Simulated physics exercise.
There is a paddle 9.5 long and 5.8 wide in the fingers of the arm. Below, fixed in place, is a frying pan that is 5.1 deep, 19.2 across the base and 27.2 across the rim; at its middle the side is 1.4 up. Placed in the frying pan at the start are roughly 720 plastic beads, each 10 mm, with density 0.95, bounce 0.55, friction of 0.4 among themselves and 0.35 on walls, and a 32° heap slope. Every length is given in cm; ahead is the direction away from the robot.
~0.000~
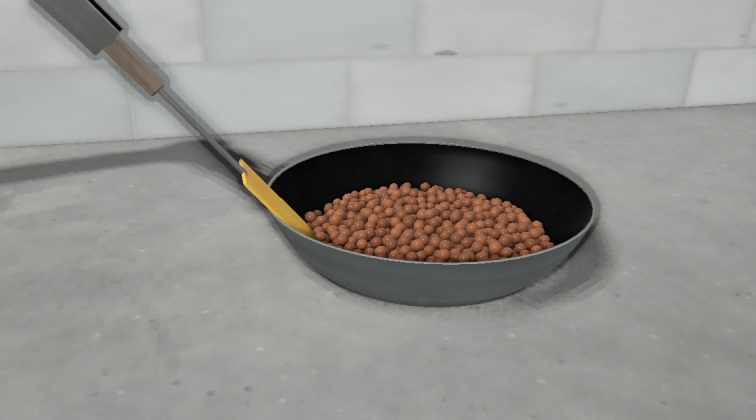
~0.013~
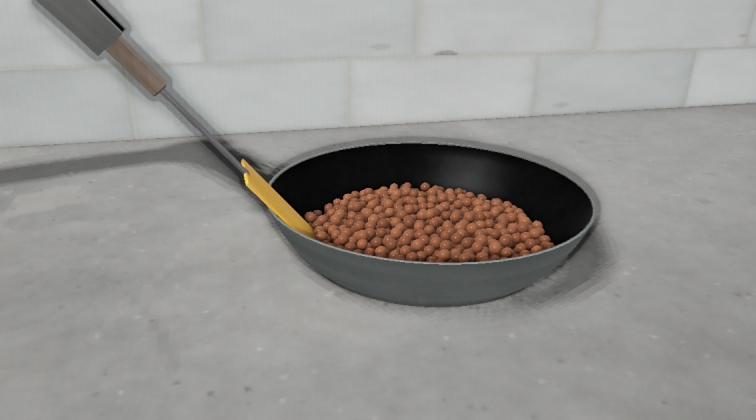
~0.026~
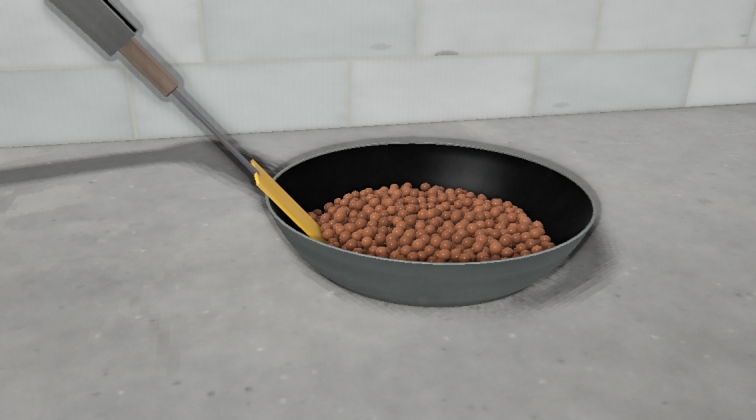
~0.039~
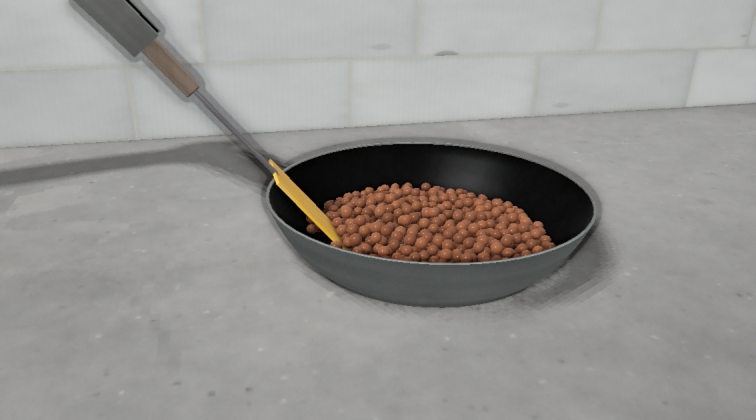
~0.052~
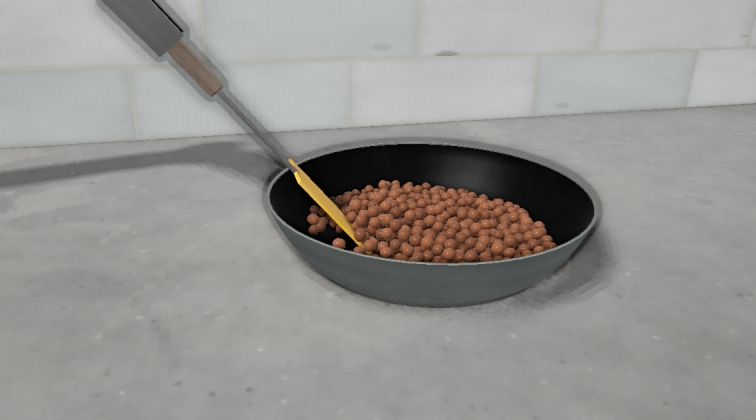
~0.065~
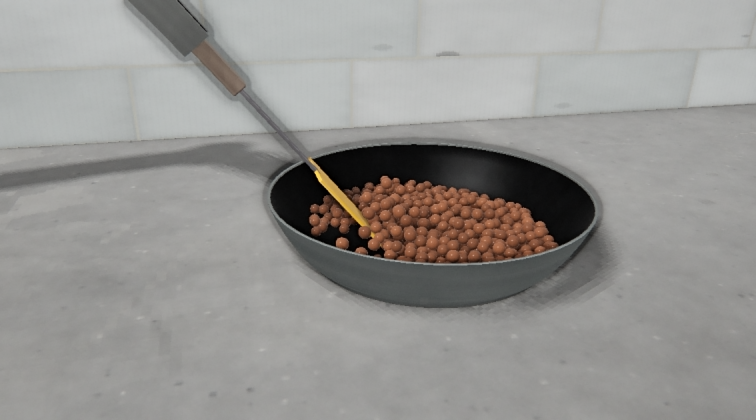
On a gray countertop, a robot arm's yellow paddle started at the left edge of a frying pan of brown beads and moved right into the heap, pushing some aside and leaving a few behind.
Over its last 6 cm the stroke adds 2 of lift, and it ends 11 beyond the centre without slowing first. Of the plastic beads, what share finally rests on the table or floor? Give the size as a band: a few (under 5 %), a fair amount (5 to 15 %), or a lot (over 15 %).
A lot, over 15 %.
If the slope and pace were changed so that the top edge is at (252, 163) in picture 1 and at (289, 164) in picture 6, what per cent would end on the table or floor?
It works out to about 15 %, more or less.
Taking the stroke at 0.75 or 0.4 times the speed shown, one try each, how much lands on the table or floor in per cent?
Some 15 and 10 per cent.
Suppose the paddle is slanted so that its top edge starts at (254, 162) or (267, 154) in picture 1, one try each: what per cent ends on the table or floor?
Some 20 and 20 per cent.
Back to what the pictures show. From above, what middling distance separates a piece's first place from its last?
3 cm.
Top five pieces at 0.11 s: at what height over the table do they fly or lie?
About 6 centimetres.
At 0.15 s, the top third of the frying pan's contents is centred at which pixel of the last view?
Roughly pixel (483, 206).
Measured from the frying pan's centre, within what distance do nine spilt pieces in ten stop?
I'd put it at about 80 centimetres.
After 0.11 s, sloping 51°, highest piece 7 above the table; 716 in the frying pan.
After 0.15 s, sloping 51°, highest piece 8 above the table; 716 in the frying pan.
After 0.37 s, sloping 51°, highest piece 29 above the table; 573 in the frying pan, 33 on the table or floor, 110 on the blade or in flight.
After 1.42 s, sloping 51°, highest piece 4 above the table; 572 in the frying pan, 144 on the table or floor.
In the end, 572 in the frying pan, 144 on the table or floor. That is 20 % on the table or floor.
